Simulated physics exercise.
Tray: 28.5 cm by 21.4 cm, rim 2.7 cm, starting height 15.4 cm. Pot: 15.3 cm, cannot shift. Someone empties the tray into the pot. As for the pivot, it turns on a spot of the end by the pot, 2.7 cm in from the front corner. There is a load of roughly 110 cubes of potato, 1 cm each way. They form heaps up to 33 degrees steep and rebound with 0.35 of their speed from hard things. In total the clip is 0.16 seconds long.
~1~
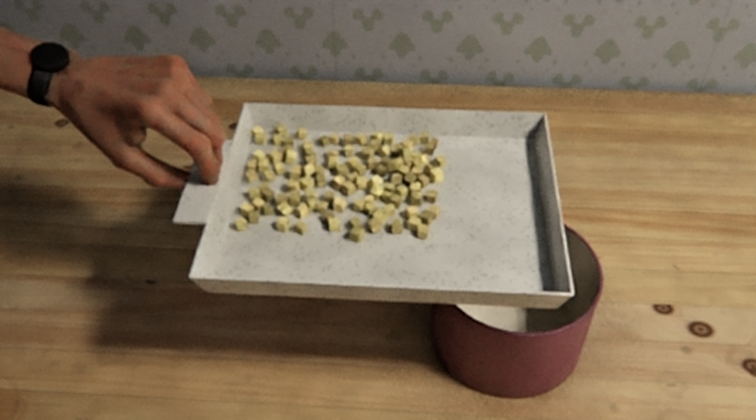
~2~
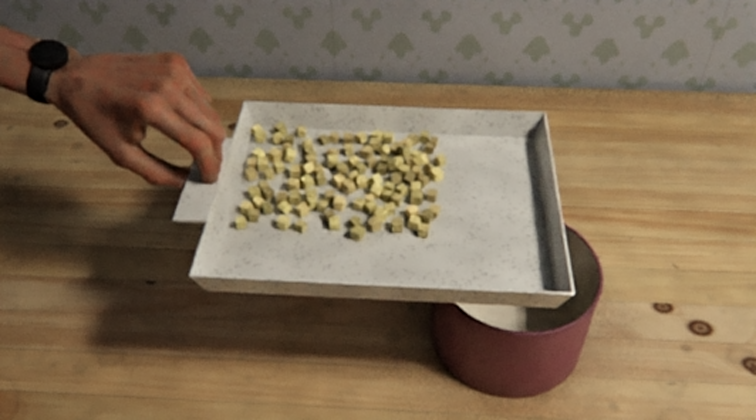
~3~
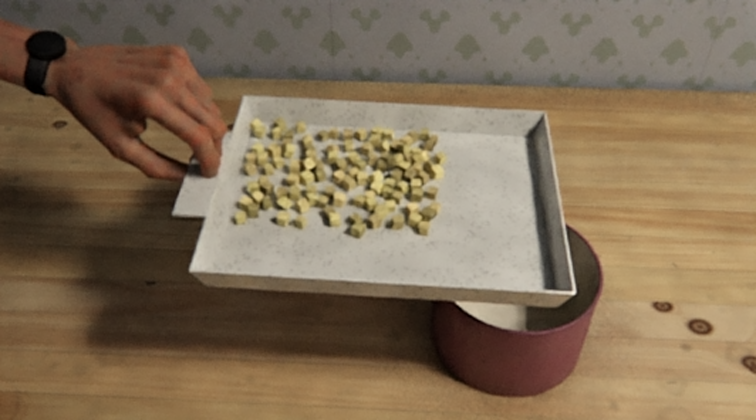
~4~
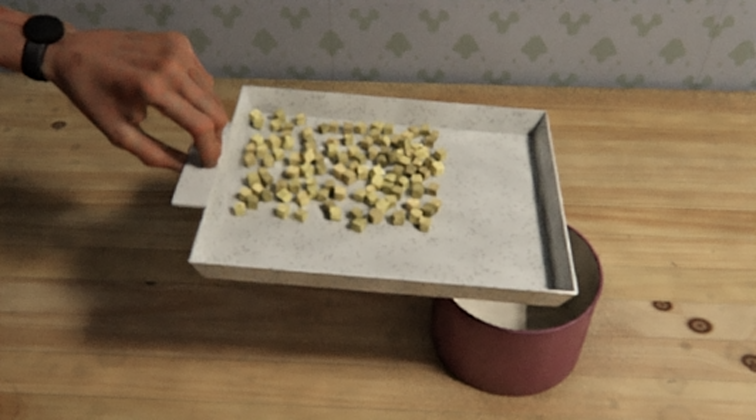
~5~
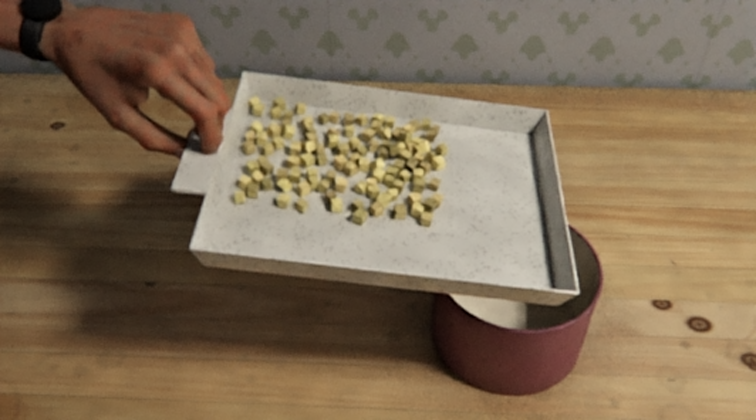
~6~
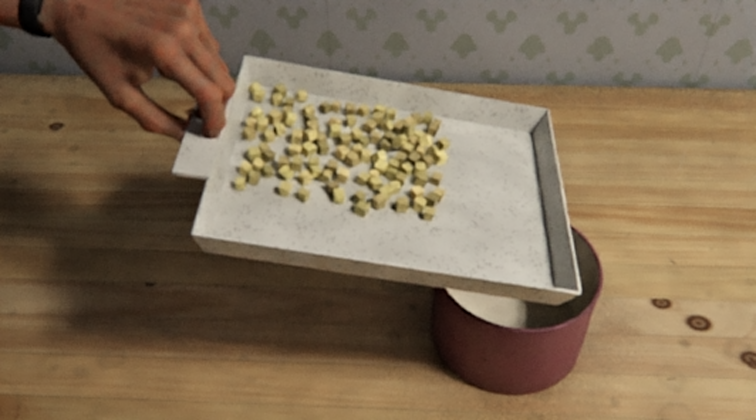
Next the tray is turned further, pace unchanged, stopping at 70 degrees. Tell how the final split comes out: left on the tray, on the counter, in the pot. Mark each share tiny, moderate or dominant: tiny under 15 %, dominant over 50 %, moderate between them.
Tray: Moderate, counter: Dominant, pot: Tiny.
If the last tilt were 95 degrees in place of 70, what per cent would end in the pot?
Then about 0 per cent.
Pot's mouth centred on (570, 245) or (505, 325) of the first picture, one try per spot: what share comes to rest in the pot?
Try one: ~ 25 %; try two: ~ 0 %.
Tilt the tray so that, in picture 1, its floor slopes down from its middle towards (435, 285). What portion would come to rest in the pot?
I'd say close to 0 %.
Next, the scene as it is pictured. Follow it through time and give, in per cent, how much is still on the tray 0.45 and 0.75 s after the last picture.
Close to 100 at the first time and 30 at the second.
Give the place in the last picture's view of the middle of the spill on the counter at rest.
(708, 354), about.
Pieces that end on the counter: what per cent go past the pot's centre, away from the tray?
100 per cent.
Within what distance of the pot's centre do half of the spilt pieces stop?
Some 24 cm.
Then, 0.27 s after the last picture, tilt 41 degrees; the tray holds 100 %, the pot 0 %.
Then, 0.45 s after the last picture, tilt 60 degrees; the tray holds 100 %, the pot 0 %.
Then, 0.75 s after the last picture, tilt 70 degrees; the tray holds 30 %, the pot 0 %.
In the end, tray 30 %, counter 70 %, pot 0 %.
